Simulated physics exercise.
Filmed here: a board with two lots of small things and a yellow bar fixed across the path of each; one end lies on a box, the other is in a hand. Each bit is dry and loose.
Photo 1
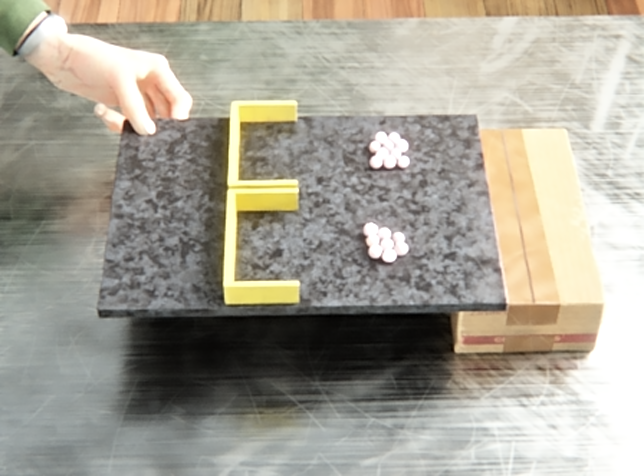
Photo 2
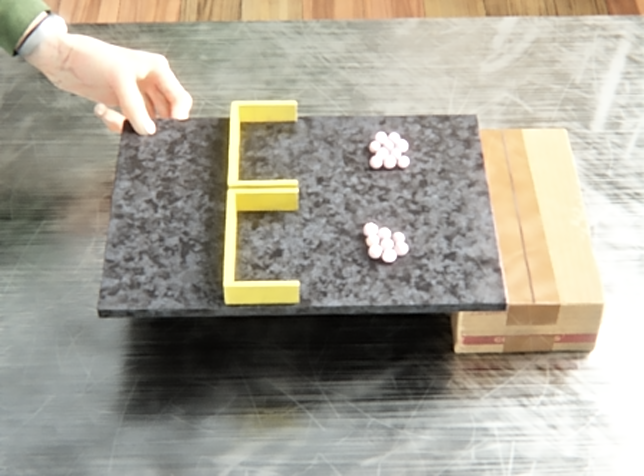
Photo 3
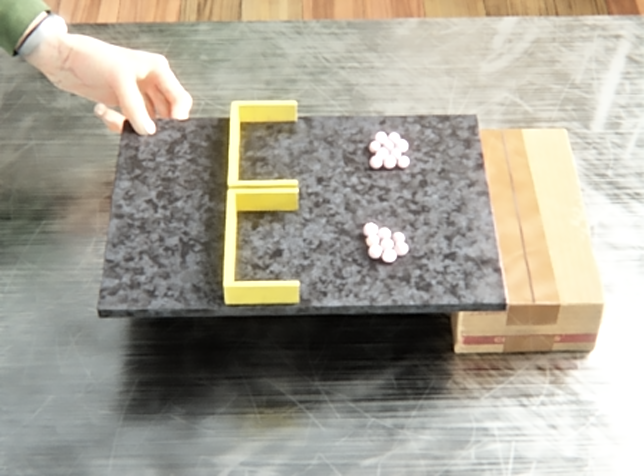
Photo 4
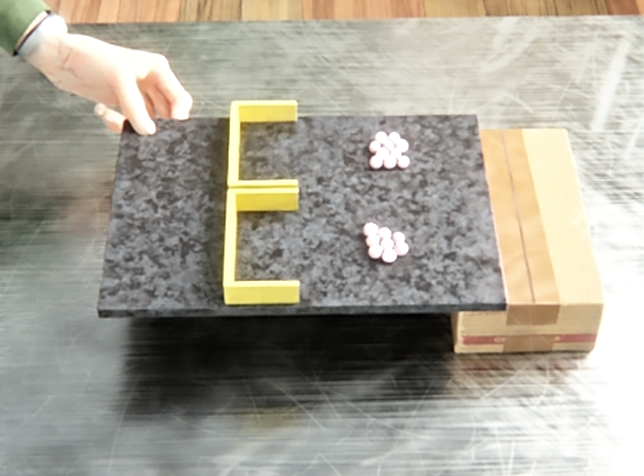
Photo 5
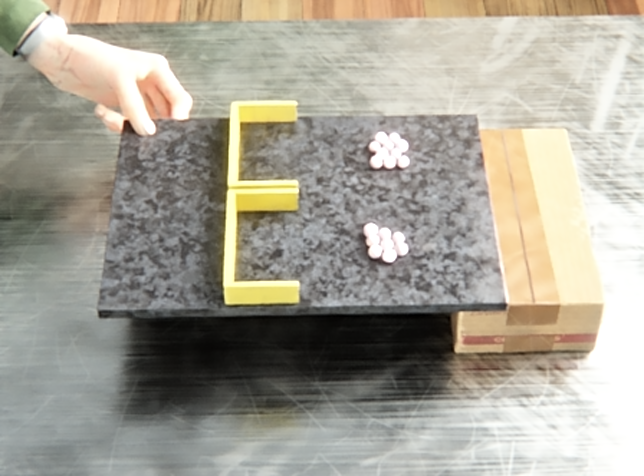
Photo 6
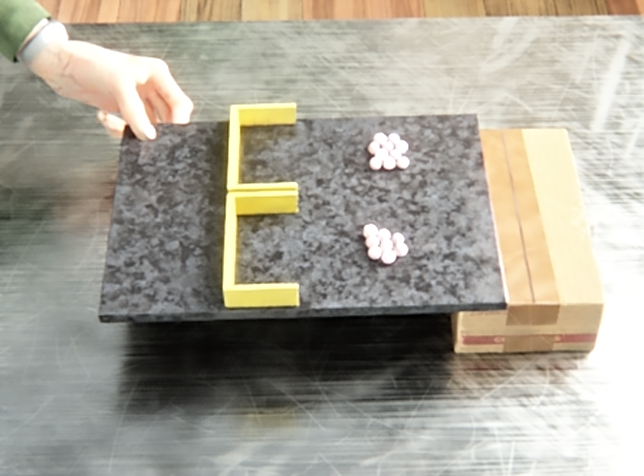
On a scratched metal table, a hand holds the left end of a dark speckled board resting on a cardboard box, lowering it very slightly at the last, while two yellow brackets and two clusters of pink pearls stay in place.
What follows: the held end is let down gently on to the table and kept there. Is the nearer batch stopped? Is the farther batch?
As I see it, the nearer batch is going to gather behind its barrier. The farther batch is going to gather behind its barrier.
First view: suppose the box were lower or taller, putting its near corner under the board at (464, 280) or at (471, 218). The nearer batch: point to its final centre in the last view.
First try: (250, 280); second try: (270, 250).
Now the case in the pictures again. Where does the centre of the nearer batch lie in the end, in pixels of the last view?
I'd say it's centred close to (243, 284).
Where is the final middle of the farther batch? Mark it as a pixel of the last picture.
The centre settles at about (246, 184).
Then, 0.20 s past the last view, board sloping at 6°; nearer batch where it was; farther batch where it was.
Then, 0.46 s past the last view, board sloping at 12°; nearer batch on its way down; farther batch on its way down.
Then, 0.74 s past the last view, board resting at 13°; nearer batch has reached its bar; farther batch has reached its bar.
Finally, board resting at 13°; nearer batch gathered behind its bar; farther batch gathered behind its bar.
